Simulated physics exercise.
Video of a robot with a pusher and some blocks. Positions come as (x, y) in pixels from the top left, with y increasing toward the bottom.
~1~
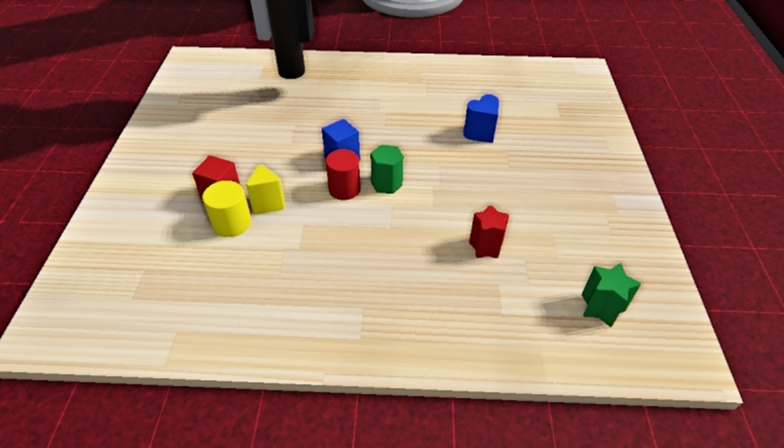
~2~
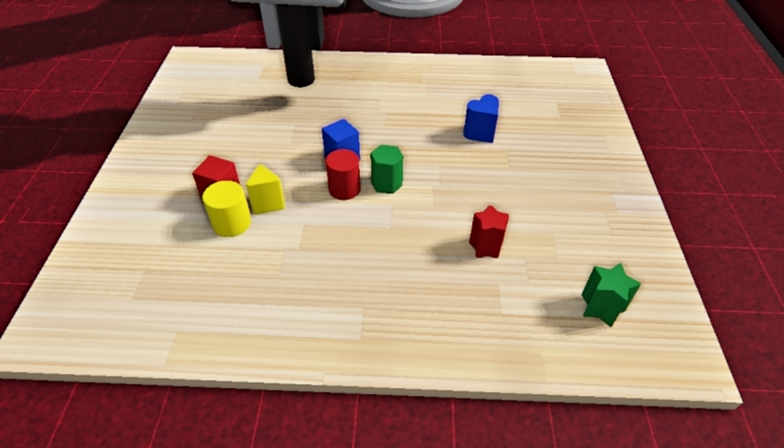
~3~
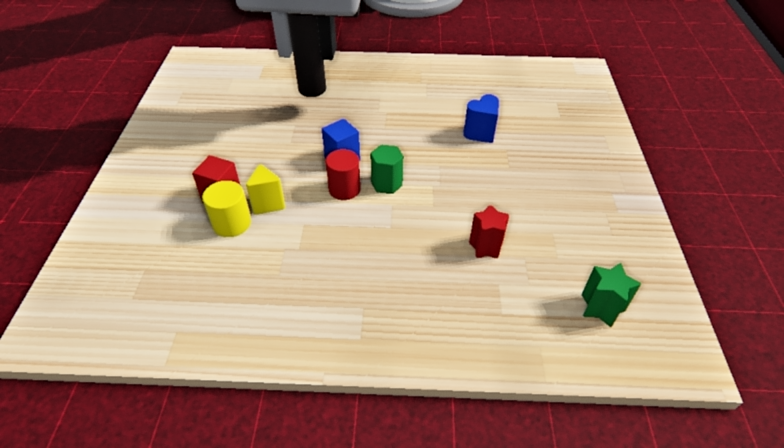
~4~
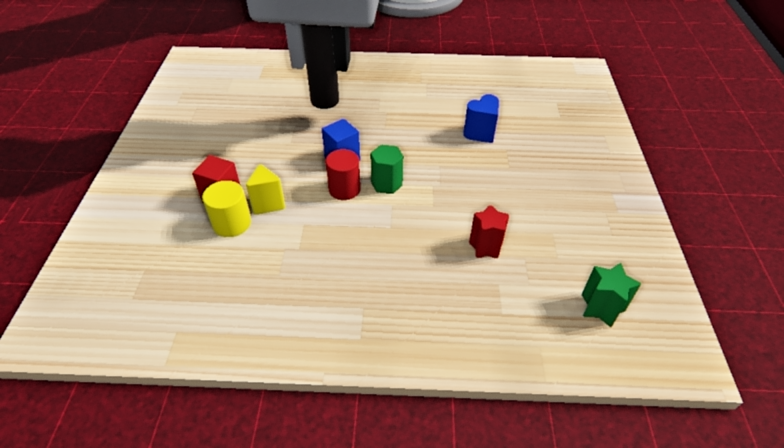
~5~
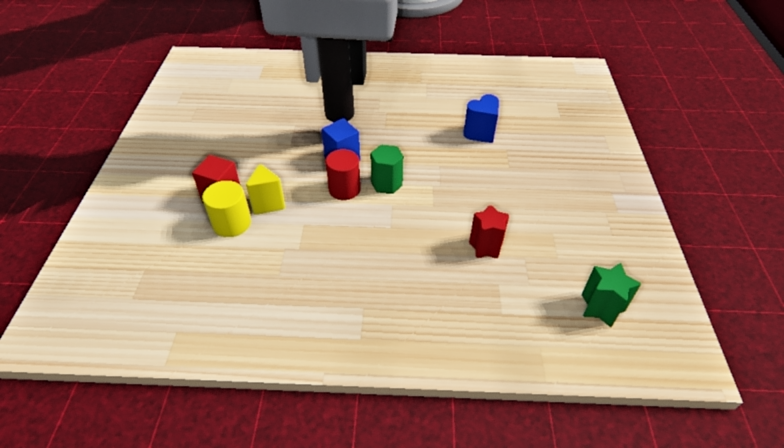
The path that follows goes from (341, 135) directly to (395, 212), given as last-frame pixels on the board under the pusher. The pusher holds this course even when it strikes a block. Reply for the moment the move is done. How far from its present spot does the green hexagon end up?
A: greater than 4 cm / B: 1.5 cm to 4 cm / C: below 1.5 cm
Option A.
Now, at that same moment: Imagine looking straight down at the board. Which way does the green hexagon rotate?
If we look at it from overhead, the green hexagon pivots counter-clockwise.
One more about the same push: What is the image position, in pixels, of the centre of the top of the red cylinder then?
Its top centre lands on (324, 185).
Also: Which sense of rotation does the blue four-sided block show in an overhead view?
Twists clockwise.
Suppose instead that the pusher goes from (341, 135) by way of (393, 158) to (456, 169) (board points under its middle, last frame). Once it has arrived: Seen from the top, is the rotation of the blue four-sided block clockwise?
Final answer: Yes.
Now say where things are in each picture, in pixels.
In the first frame, pusher's lower end at (292, 72); blue four-sided block at (340, 129); red cylinder at (342, 159); green hexagon at (387, 154).
In the second frame, pusher at (301, 80); blocks still.
In the third frame, pusher at (312, 90); blocks still.
In the fourth frame, pusher at (325, 101); blocks still.
In the fifth frame, pusher at (340, 115); blue four-sided block at (340, 129); red cylinder at (342, 159); green hexagon at (387, 154).
What follows on the original path. One third of the way, pusher at (357, 138); blue four-sided block at (341, 146), turned 60° clockwise; red cylinder at (337, 169).
Two thirds of the way, pusher at (375, 164); blue four-sided block at (345, 163), turned 100° clockwise; red cylinder at (325, 185); green hexagon at (402, 166), turned 15° anticlockwise.
At the end, pusher at (395, 192); blue four-sided block at (346, 163), turned 100° clockwise; red cylinder at (324, 185); green hexagon at (430, 187), turned 60° anticlockwise.
